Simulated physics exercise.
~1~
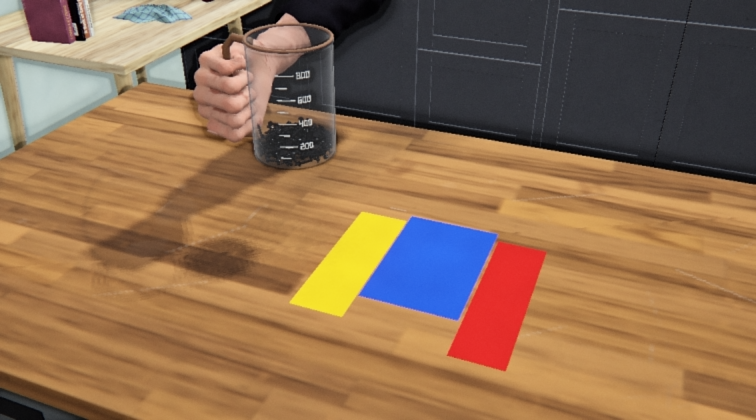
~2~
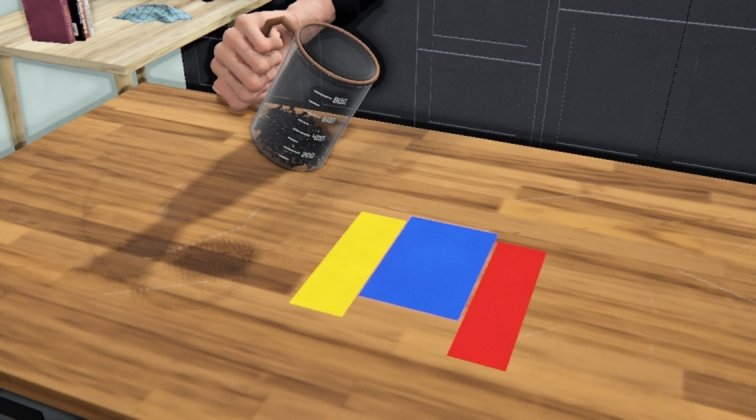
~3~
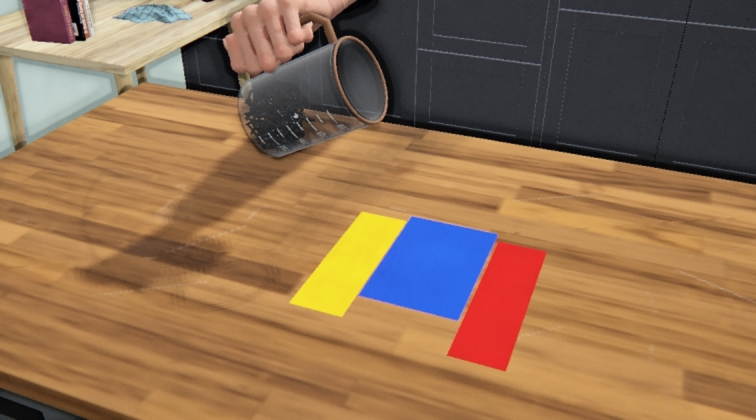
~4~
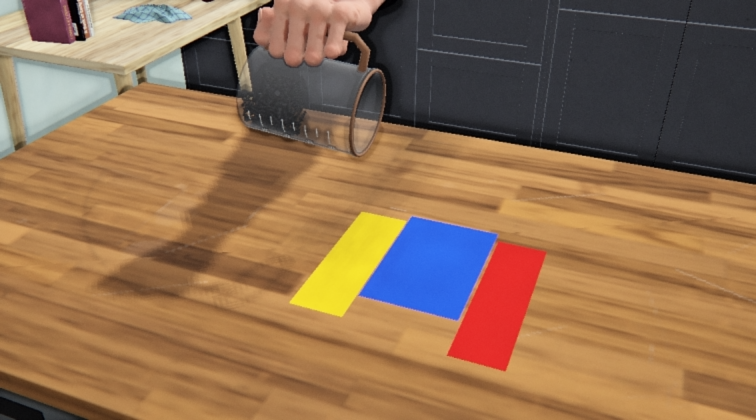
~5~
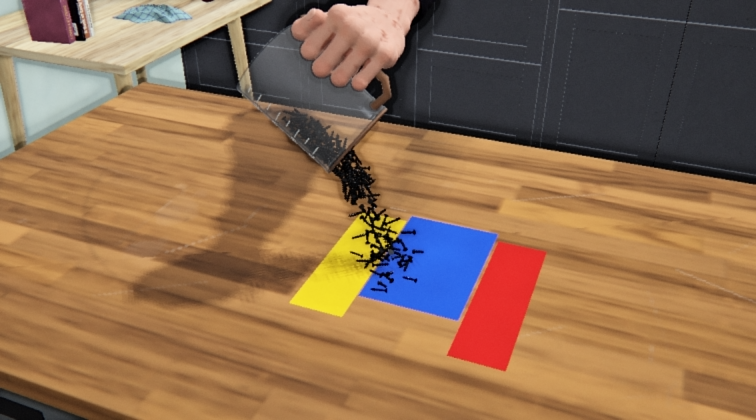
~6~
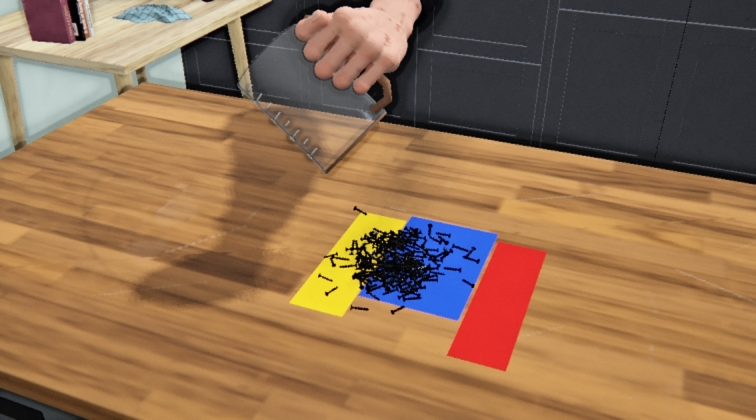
On a wooden tabletop, a hand tipping a clear jug pours black screws into a pile across the blue and yellow mats.
